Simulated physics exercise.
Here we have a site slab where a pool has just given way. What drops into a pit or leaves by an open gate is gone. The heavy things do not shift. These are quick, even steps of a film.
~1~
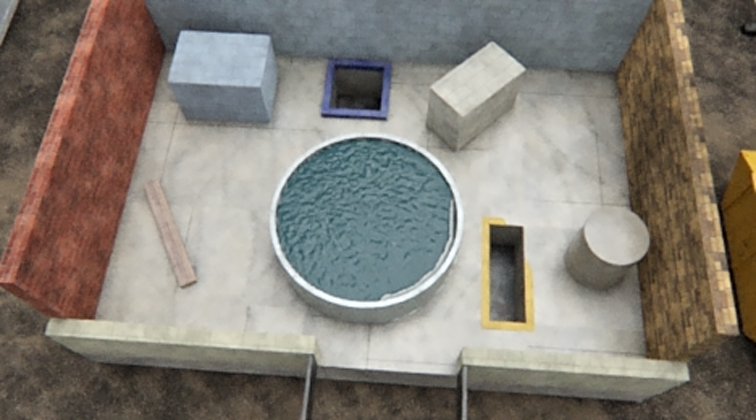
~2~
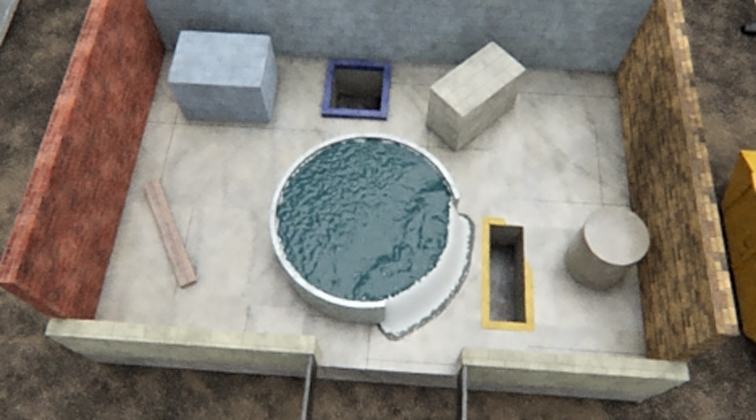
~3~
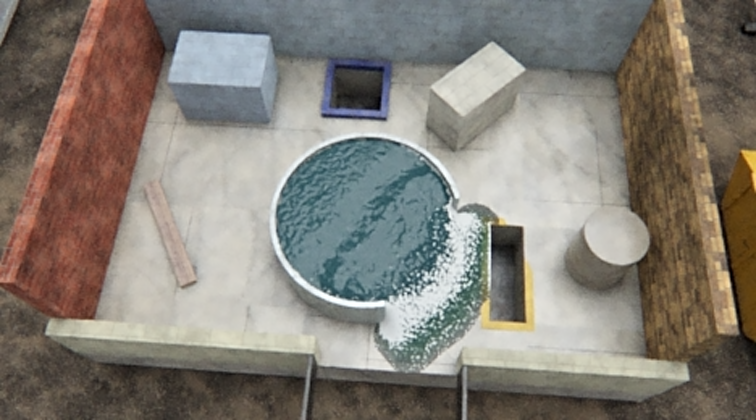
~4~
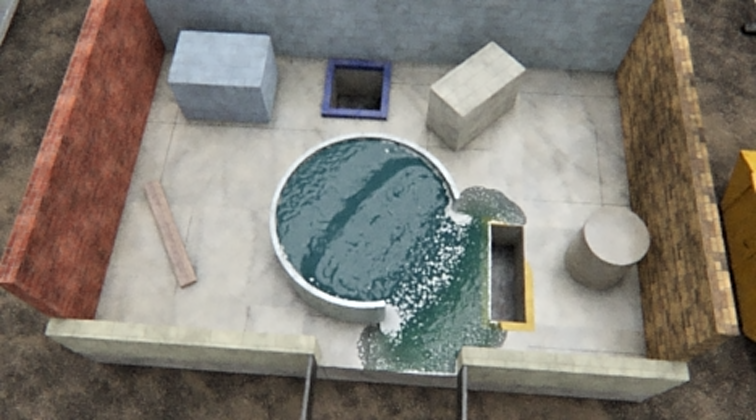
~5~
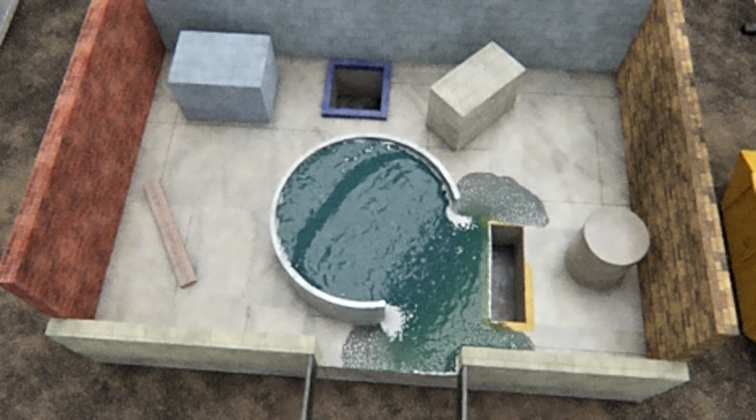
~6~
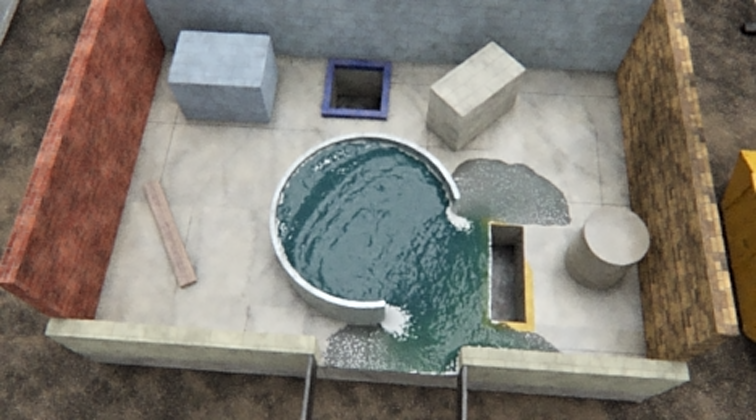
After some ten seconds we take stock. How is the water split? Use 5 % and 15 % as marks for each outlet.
In the end: The gate takes more than 15 %; the yellow pit takes more than 15 %; the blue pit takes less than 5 %.
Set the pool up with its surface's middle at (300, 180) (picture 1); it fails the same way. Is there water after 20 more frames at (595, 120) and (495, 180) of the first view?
In that order: Wet, covered.
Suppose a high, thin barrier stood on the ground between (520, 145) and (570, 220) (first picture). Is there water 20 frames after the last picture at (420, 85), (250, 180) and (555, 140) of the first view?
As listed: Free of water, free of water, awash.
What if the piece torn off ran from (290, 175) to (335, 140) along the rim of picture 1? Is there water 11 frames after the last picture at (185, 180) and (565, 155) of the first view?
One after the other: Awash, no water.
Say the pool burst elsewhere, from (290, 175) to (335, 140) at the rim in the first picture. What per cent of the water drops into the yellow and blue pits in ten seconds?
Roughly, in per cent: Yellow 2, blue 10.
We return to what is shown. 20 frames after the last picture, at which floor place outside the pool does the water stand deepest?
Near (592, 367).
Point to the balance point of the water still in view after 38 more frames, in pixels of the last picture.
Roughly at (452, 243).
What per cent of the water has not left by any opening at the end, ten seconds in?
About 20 per cent.
A moment on, water covers 15 % of the floor; the gate 6 %, the yellow pit 15 %, the blue pit 0 %.
Next, water covers 15 % of the floor; the gate 9 %, the yellow pit 26 %, the blue pit 0 %.
Then, water covers 30 % of the floor; the gate 13 %, the yellow pit 37 %, the blue pit 0 %.
Later, water covers 40 % of the floor; the gate 17 %, the yellow pit 50 %, the blue pit 0 %.
In the end, water covers 45 % of the floor; the gate 20 %, the yellow pit 59 %, the blue pit 0 %.
